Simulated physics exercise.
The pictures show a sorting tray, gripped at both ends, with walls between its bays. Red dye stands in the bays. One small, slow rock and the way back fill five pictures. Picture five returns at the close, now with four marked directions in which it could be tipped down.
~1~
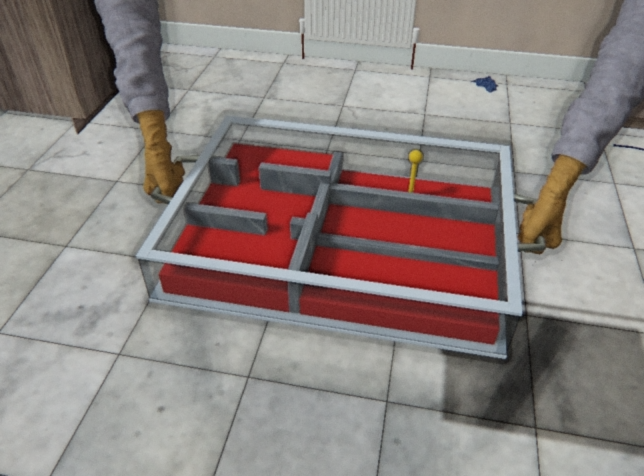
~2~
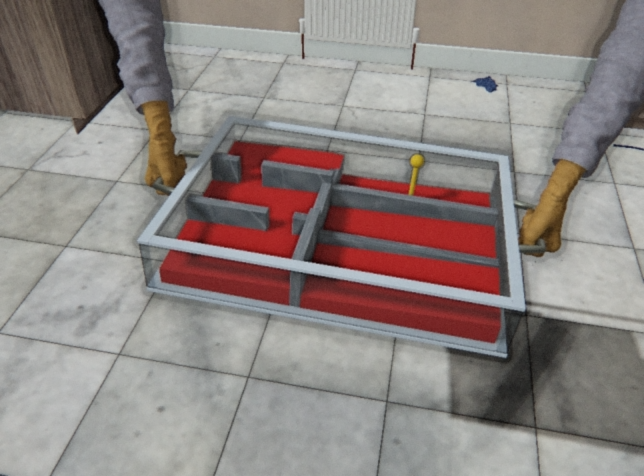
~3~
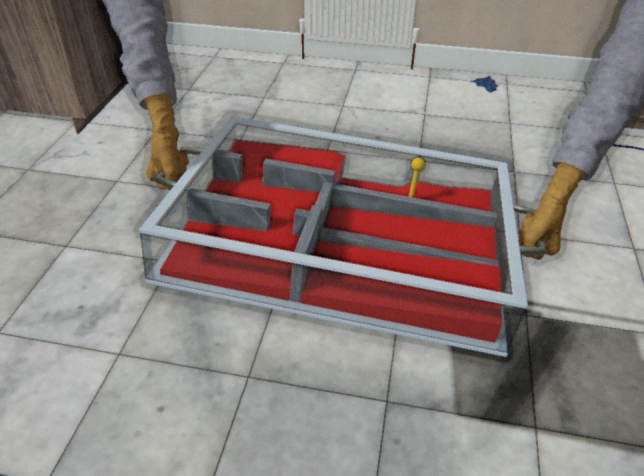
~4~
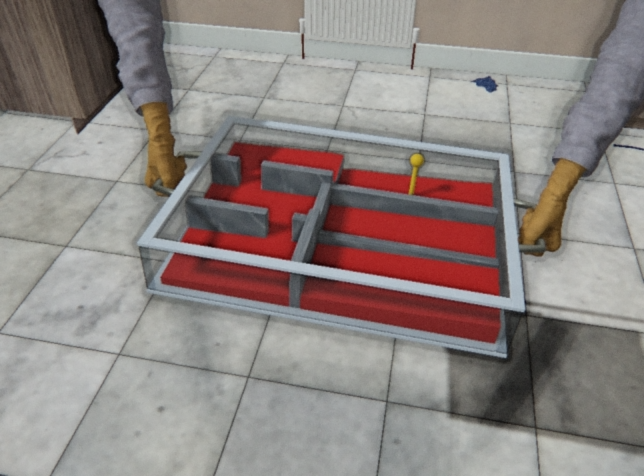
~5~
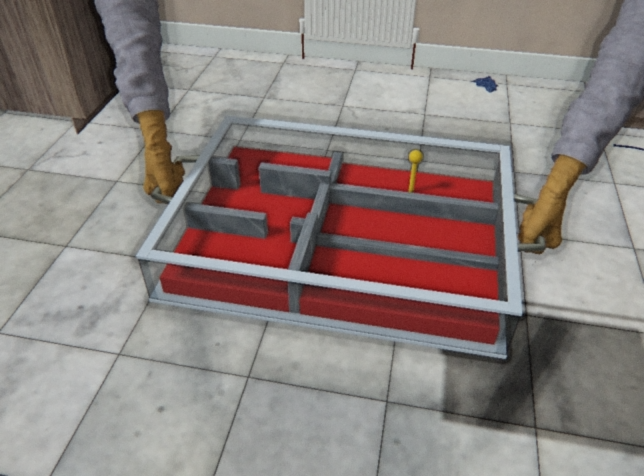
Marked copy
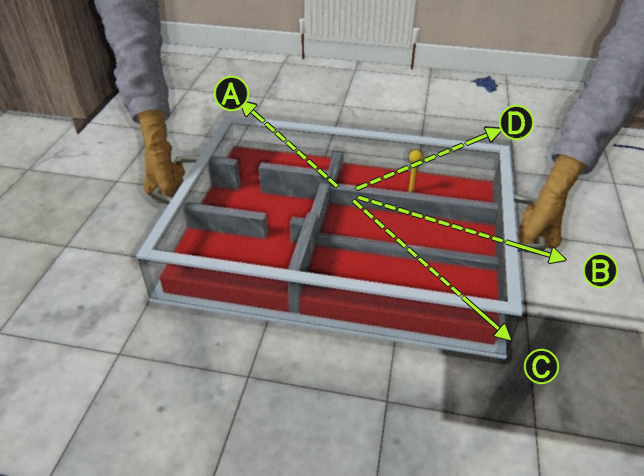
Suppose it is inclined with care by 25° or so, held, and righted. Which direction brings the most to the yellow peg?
The best direction is D.
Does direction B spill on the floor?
Yes, some is lost.
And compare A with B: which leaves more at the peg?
That would be B.
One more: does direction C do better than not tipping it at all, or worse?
It is worse.
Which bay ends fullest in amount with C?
It is the front right one.
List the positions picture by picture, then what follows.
The tray is level; deepest in the front left bay, at (238, 256), shallowest in the back right; yellow peg at (416, 157).
Tipped about 5° down to the back right; liquid runs over the wall between the back left and back right bays.
Tipped about 8° down to the back right; liquid runs over the wall between the back left and back right bays; yellow peg at (418, 164).
Tipped about 4° down to the back right; liquid runs over the wall between the back left and back right bays.
The tray is level; deepest in the front right bay, at (398, 282), shallowest in the back right; yellow peg at (416, 157).
On the marked copy, A ends at (244, 104); B ends at (560, 258); C ends at (506, 335); D ends at (496, 131).
For direction A, about 6 % of the liquid ends in the peg's bay; about 47 % goes over the rim.
For direction B, about 12 % of the liquid ends in the peg's bay; about 21 % goes over the rim.
For direction C, about 9 % of the liquid ends in the peg's bay; about 35 % goes over the rim.
For direction D, about 24 % of the liquid ends in the peg's bay; about 54 % goes over the rim.
